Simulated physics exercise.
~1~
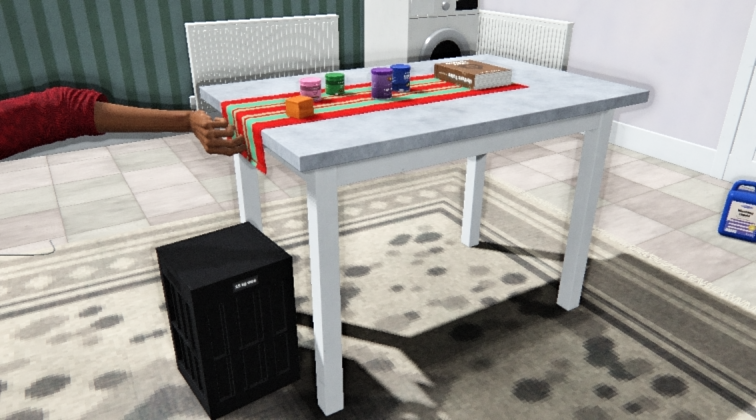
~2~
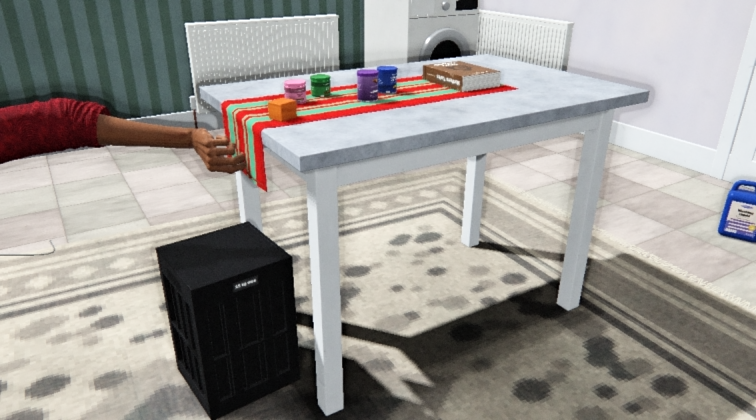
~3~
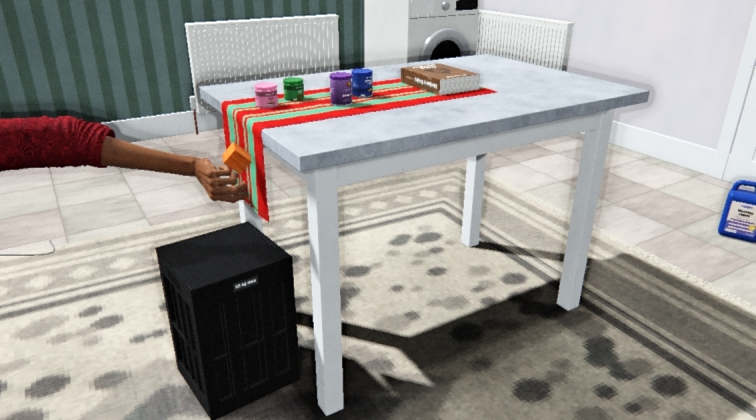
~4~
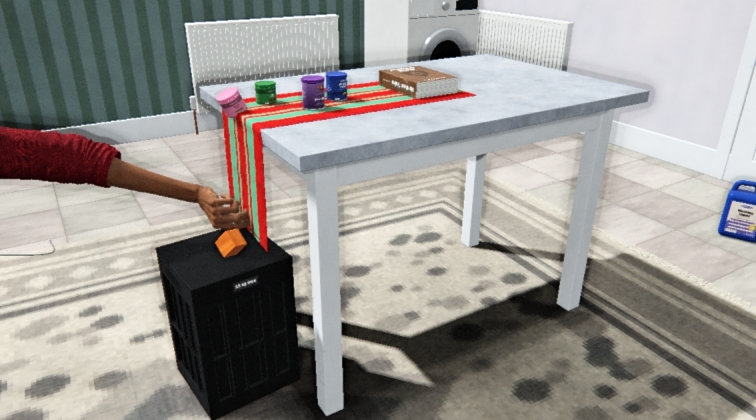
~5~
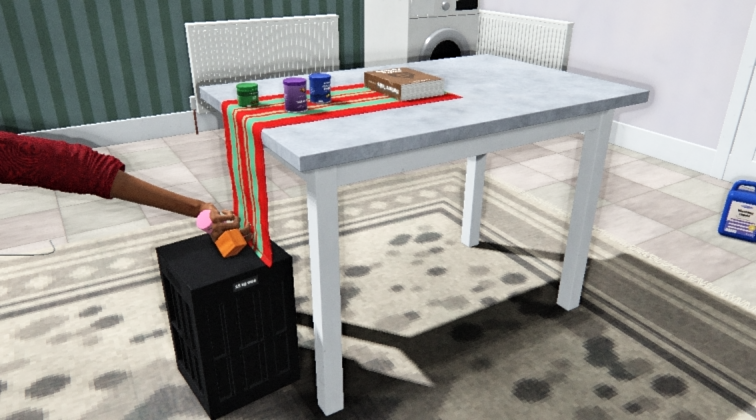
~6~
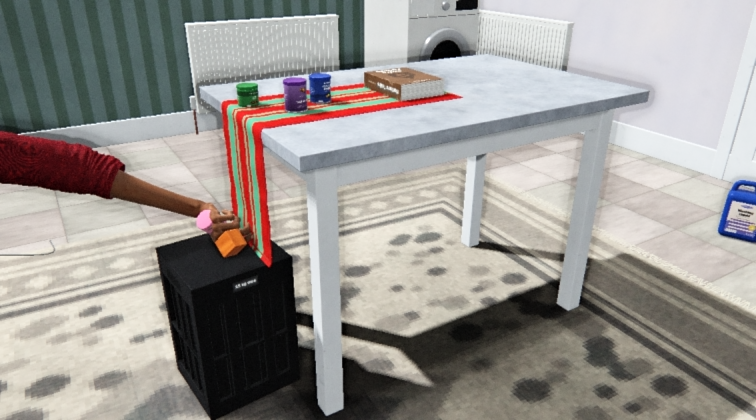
At a table, a hand pulls a striped scarf down, and two small items fall.
